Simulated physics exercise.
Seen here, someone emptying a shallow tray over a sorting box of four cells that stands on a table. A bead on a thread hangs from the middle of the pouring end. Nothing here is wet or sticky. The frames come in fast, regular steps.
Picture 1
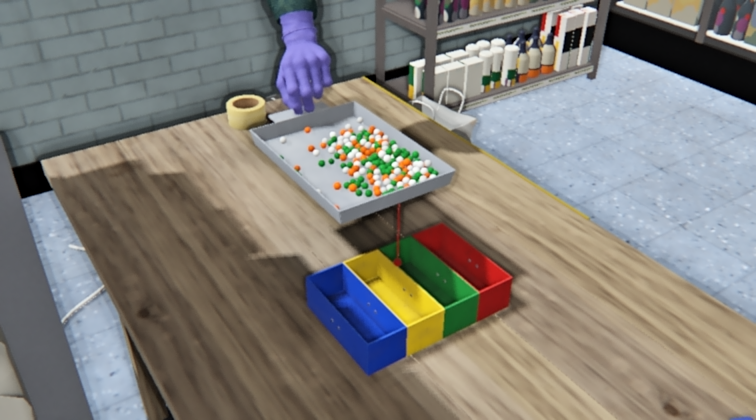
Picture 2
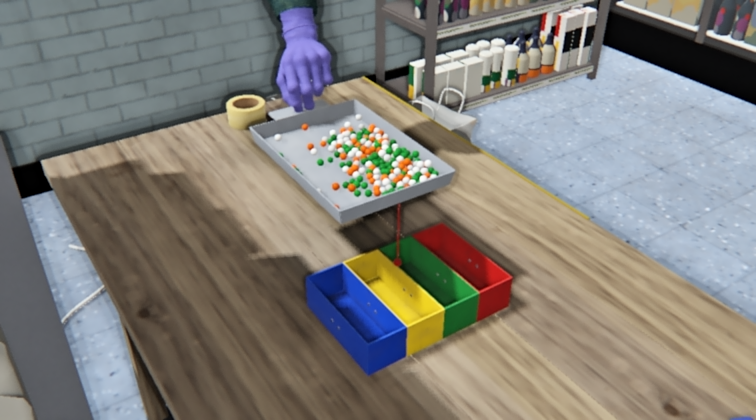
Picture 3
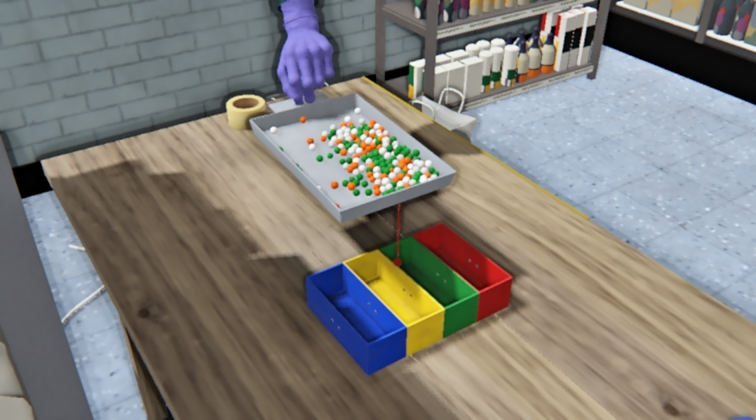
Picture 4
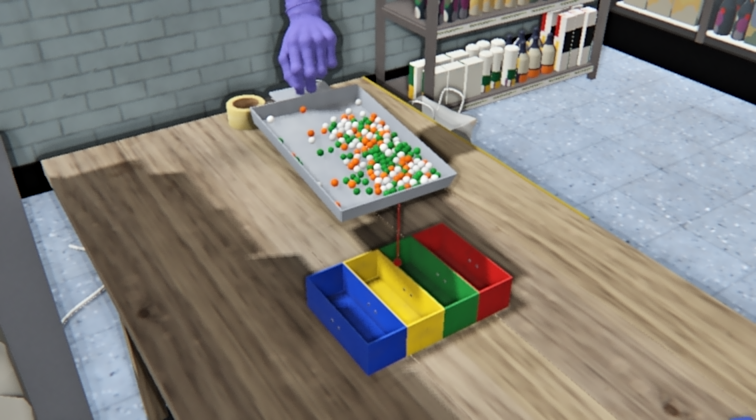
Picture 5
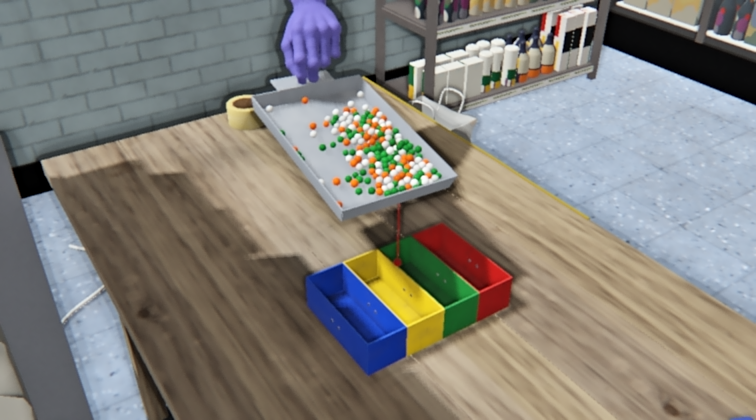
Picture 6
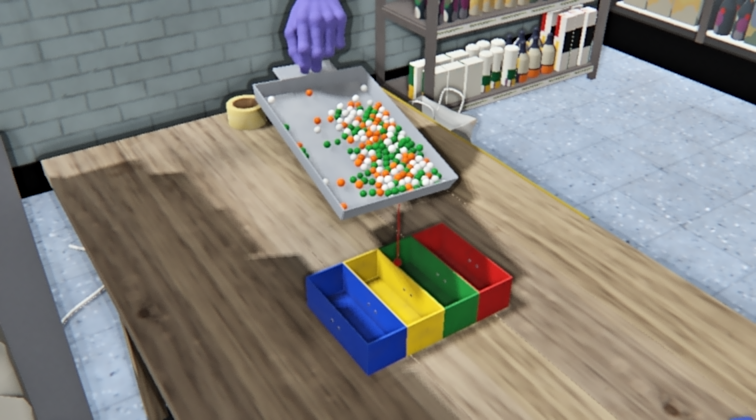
A purple-gloved hand is at the far end of a shallow grey tray above a wooden table, seen from above at an angle in a room with a grey brick wall and stocked shelves. Orange, white and green beads lie in the tray, over a box with blue, yellow, green and red cells from left to right. The hand rises slightly, gradually tilting the tray toward the box as some beads shift, while the camera stays still.
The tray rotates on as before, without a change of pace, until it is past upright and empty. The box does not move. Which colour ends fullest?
Most goes to the red cell.
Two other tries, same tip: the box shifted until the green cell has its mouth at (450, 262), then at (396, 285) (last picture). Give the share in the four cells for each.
Roughly 100 per cent, and 50 per cent.
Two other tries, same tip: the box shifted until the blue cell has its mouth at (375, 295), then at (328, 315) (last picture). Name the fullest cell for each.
One: That green cell. Two: The cell in red.
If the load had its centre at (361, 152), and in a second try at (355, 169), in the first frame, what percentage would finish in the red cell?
The first gives 50 %, the second 40 %.
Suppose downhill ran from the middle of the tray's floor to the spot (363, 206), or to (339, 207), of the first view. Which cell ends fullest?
First that blue cell, then the blue one.
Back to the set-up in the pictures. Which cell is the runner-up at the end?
In second place: The green cell.
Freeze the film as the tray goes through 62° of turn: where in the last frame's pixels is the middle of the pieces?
Roughly at (421, 176).
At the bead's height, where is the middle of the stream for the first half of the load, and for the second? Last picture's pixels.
Around (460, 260) and then (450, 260).
Just after the last frame, tray tipped steeply; almost all on the tray; about a tenth falling or outside the box.
A moment on, tray tipped past a quarter turn; about a tenth on the tray; roughly a third in the red cell; roughly a quarter in the green cell; about a tenth in the yellow cell; just a few in the blue cell; about a tenth falling or outside the box.
Further on, tray tipped past a quarter turn; roughly half in the red cell; roughly a third in the green cell; about a tenth in the yellow cell; just a few in the blue cell; about a tenth falling or outside the box.
When it is over, tray tipped past a quarter turn; roughly half in the red cell; roughly a third in the green cell; about a tenth in the yellow cell; just a few in the blue cell; about a tenth outside the box.
